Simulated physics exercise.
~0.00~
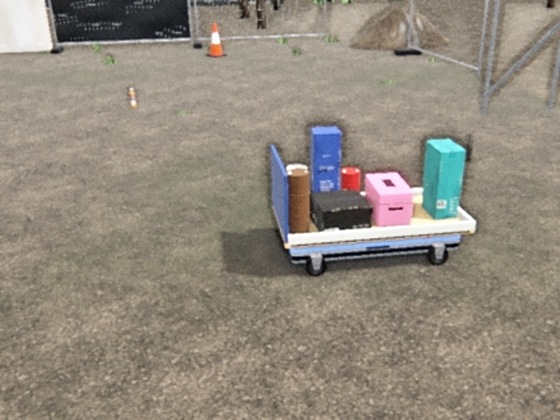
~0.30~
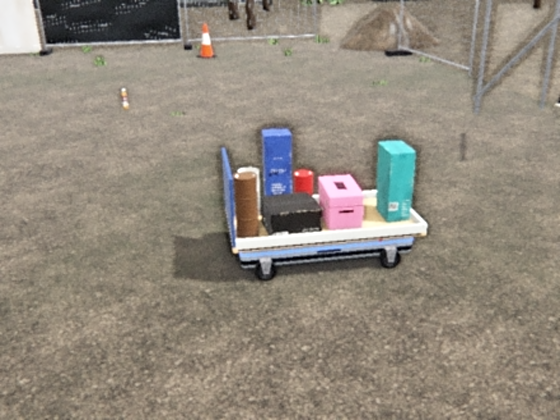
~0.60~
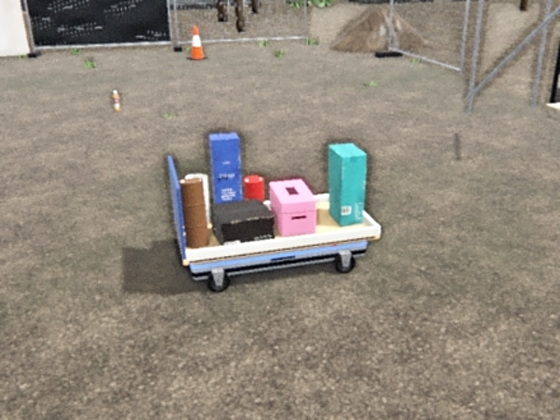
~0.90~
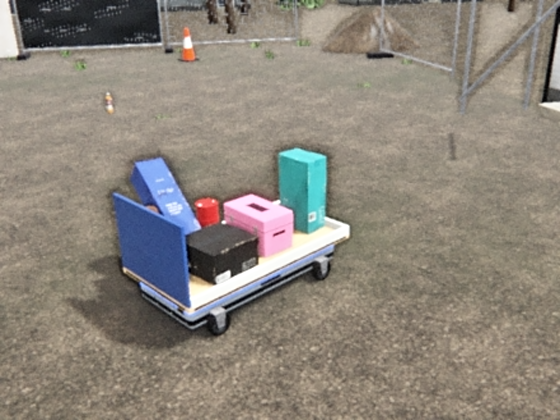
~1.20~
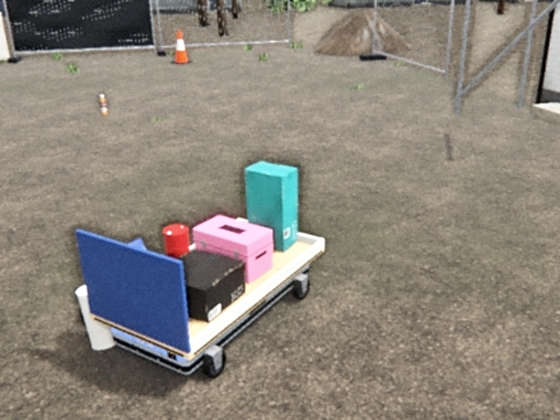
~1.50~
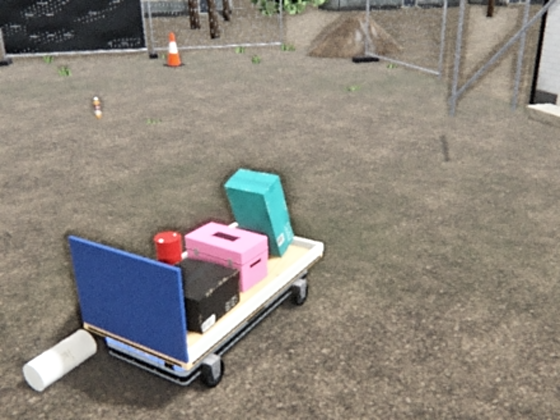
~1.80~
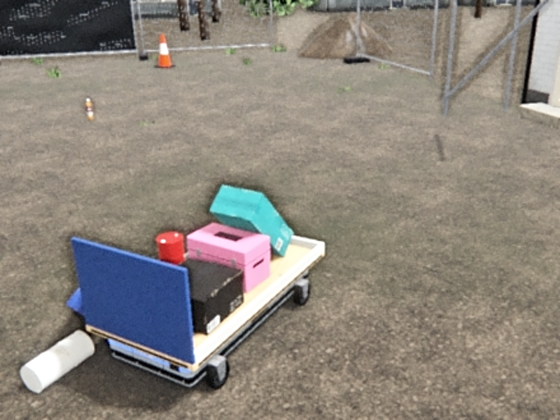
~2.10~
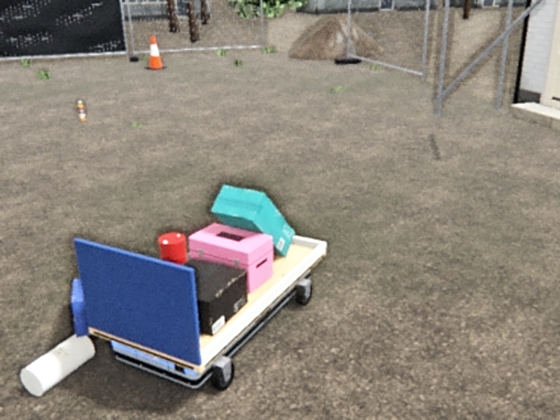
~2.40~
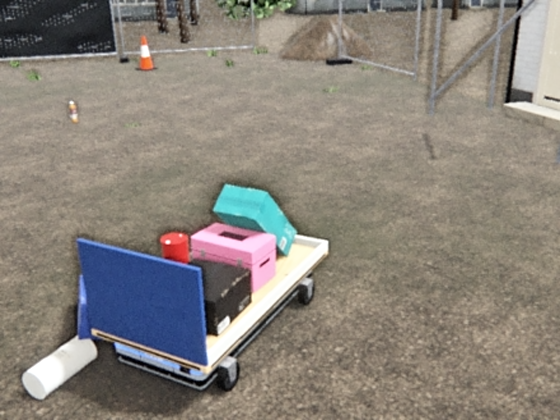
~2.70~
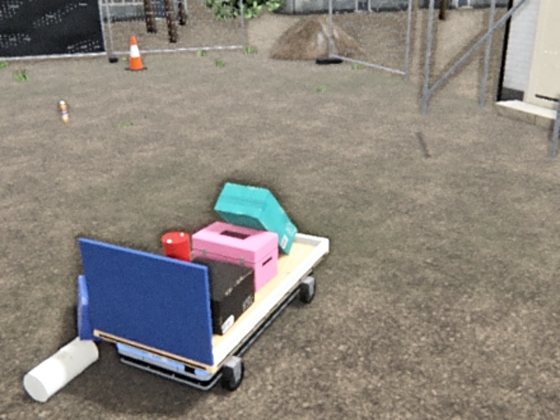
On a dirt lot with wire fencing and a traffic cone behind, a flat cart with a blue board at one end carries canisters and boxes toward the left. It swings around so that the board faces nearer the viewer, and the tall blue box tips over behind it. A white canister drops off, upside down, and then lies on its side on the ground. As the cart stops, the turquoise box tilts and comes to rest leaning by the pink toolbox. The blue box ends on the ground behind the board, while the red canister remains upright aboard.
